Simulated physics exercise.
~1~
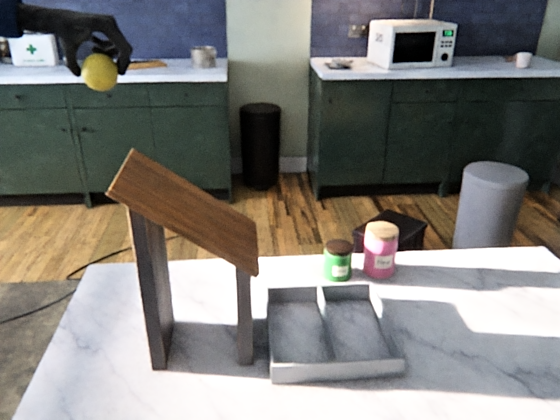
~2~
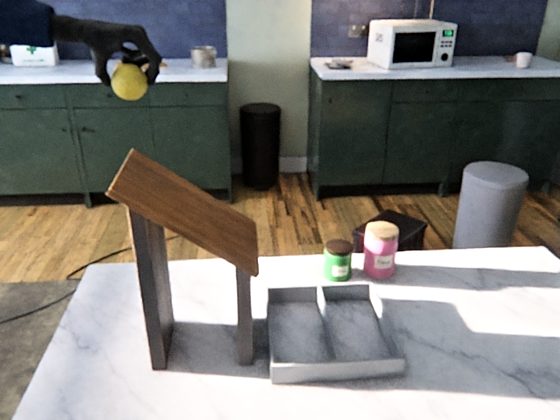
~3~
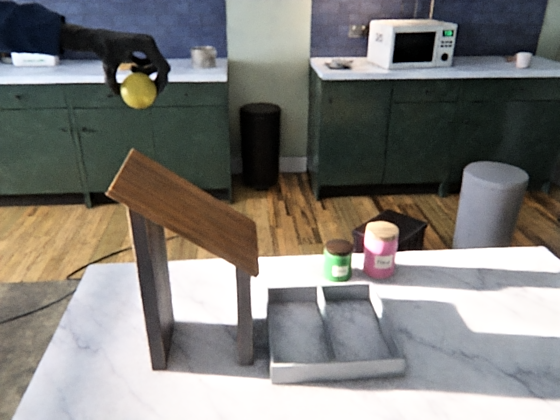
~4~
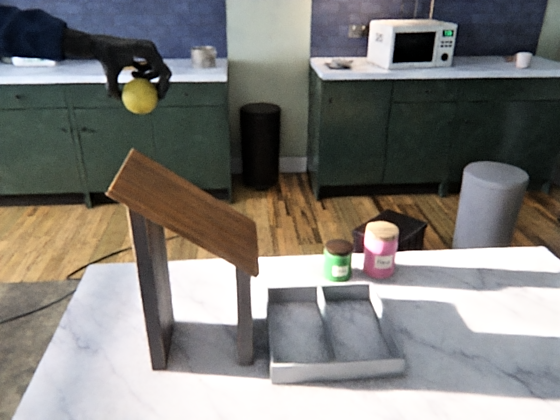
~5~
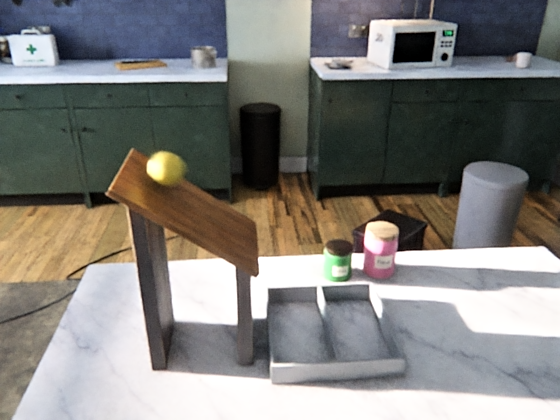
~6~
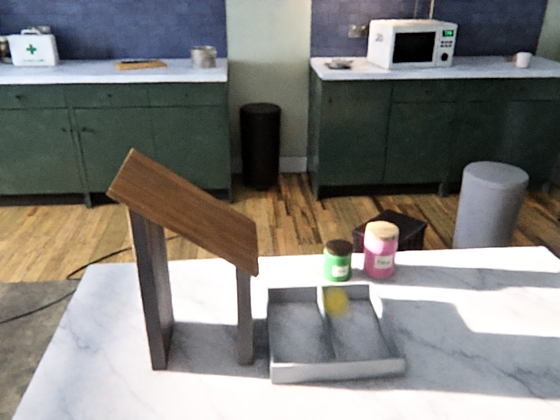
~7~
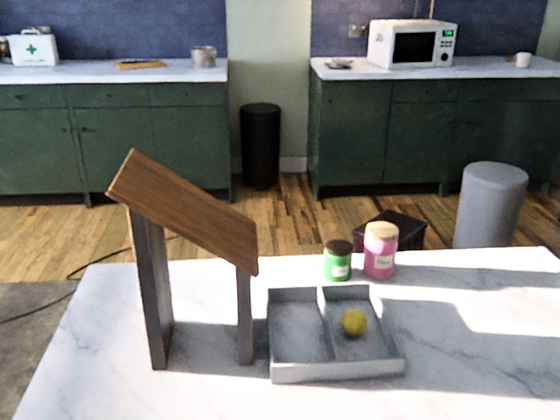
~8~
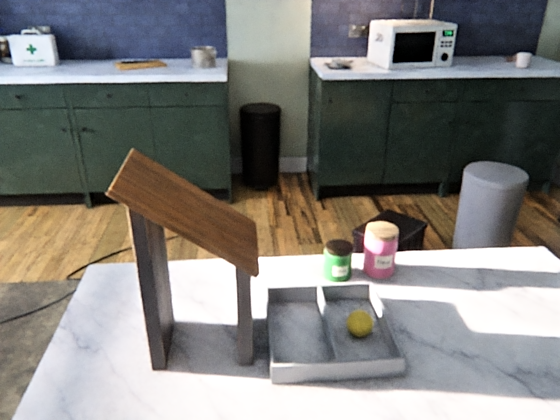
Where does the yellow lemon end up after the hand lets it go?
It ends up in the second bay of the tray, the one farther from the sloping board.
A yellow lemon, held by a dark hand, moves right from the upper left until it hangs above the high end of a sloping wooden board. The board stands on a marble table beside an open gray tray with two bays, with a green jar and a pink jar behind it. The hand lets go and withdraws, and the lemon comes down near the top of the slope. It travels down to the right, clears the nearer bay and drops into the farther one. There it shifts slightly and ends up inside that bay, while both jars stay in place.
